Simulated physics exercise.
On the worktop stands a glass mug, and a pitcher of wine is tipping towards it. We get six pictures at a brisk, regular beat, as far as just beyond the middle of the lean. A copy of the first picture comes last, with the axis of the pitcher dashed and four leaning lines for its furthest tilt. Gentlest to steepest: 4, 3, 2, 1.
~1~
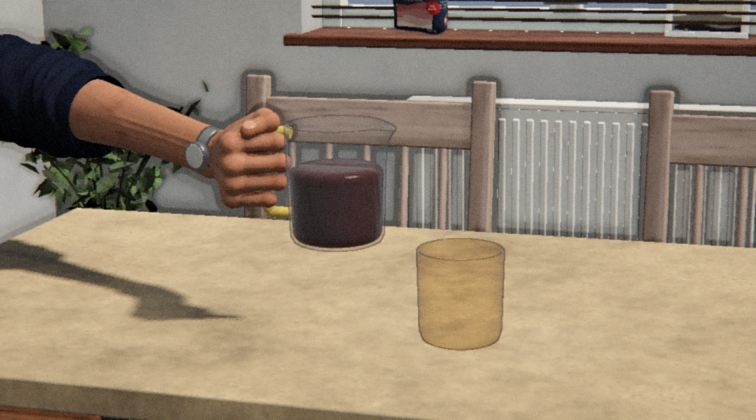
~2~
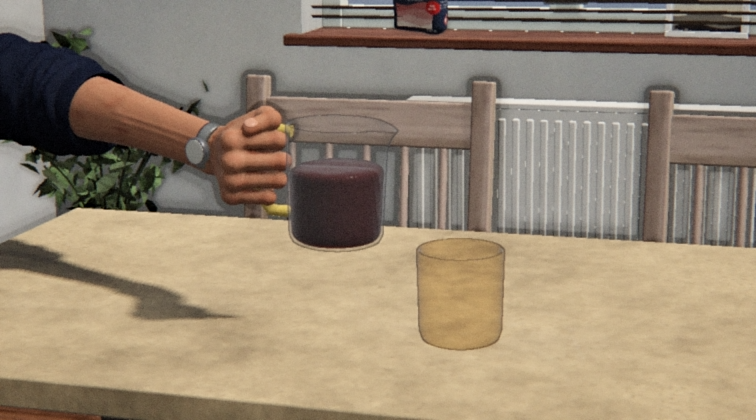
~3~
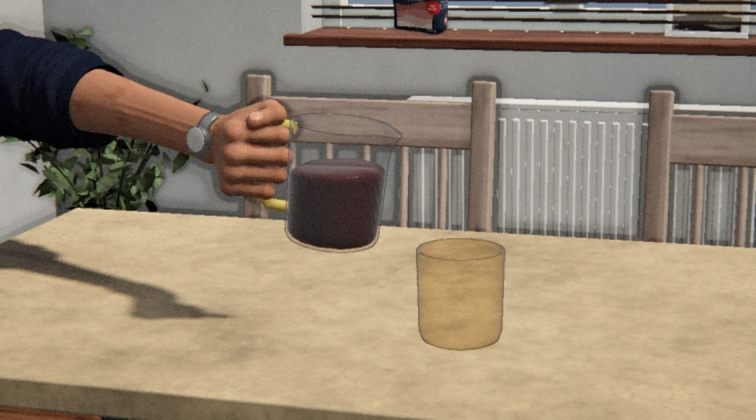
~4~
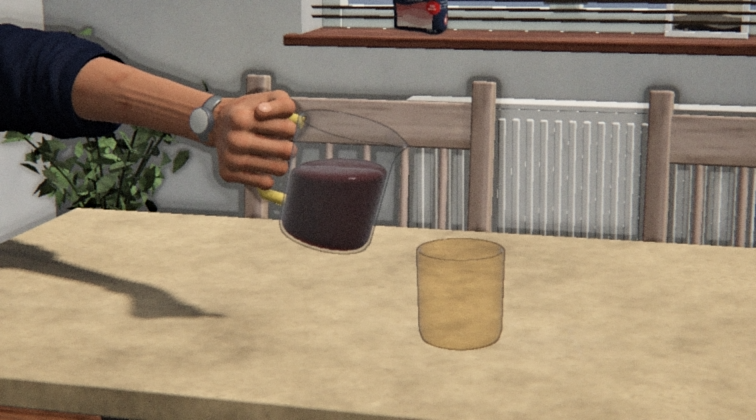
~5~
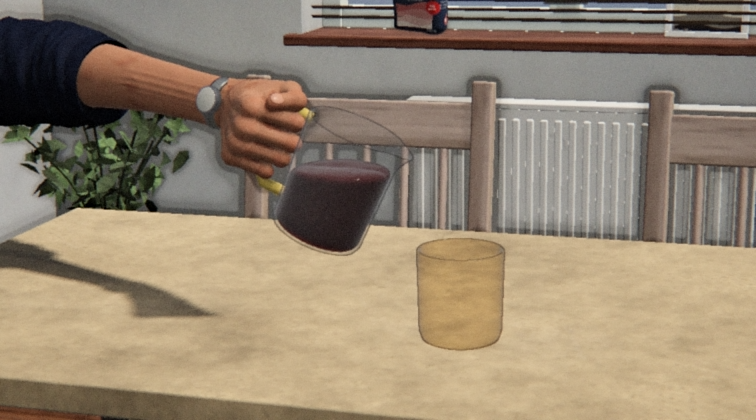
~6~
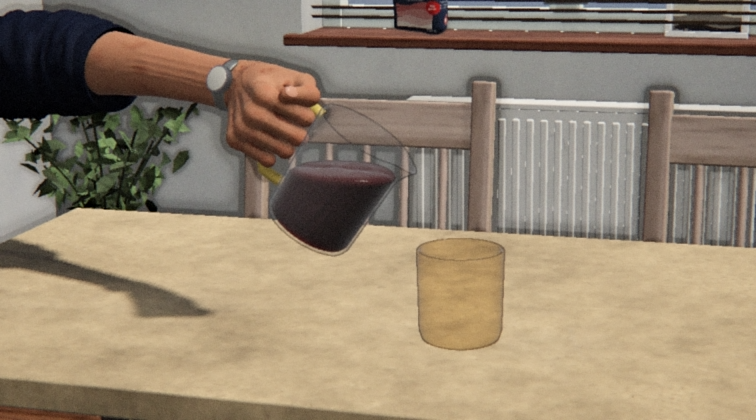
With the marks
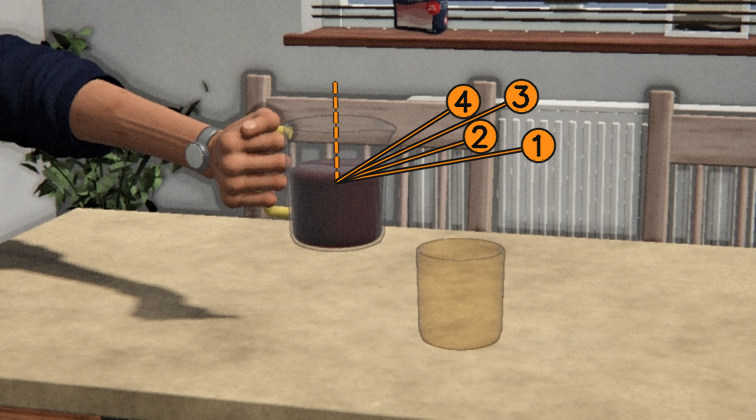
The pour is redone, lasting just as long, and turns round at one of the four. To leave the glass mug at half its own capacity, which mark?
The best line is 2.
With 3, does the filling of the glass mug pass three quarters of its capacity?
No, it does not.
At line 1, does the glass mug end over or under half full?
Over half.
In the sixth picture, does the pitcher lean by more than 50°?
No.
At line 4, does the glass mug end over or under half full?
Under half.
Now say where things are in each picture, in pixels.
The first frame shows upright, lip at (394, 129); rim of the glass mug round (461, 249); nothing has left yet.
The second frame shows upright, lip at (395, 131); nothing has left yet.
The third frame shows tipped about 7°, lip at (400, 137); nothing has left yet.
The fourth frame shows tipped about 14°, lip at (406, 146); nothing has left yet.
The fifth frame shows tipped about 24°, lip at (411, 158); nothing has left yet.
The sixth frame shows tipped about 33°, lip at (414, 172); nothing has left yet.
In orange, 1 at (521, 149); 2 at (464, 142); 3 at (506, 103); 4 at (449, 110).
With 1, the glass mug ends with about 66 % of what it can hold.
With 2, the glass mug ends with about 50 % of what it can hold.
With 3, the glass mug ends with about 34 % of what it can hold.
With 4, the glass mug ends with about 19 % of what it can hold.
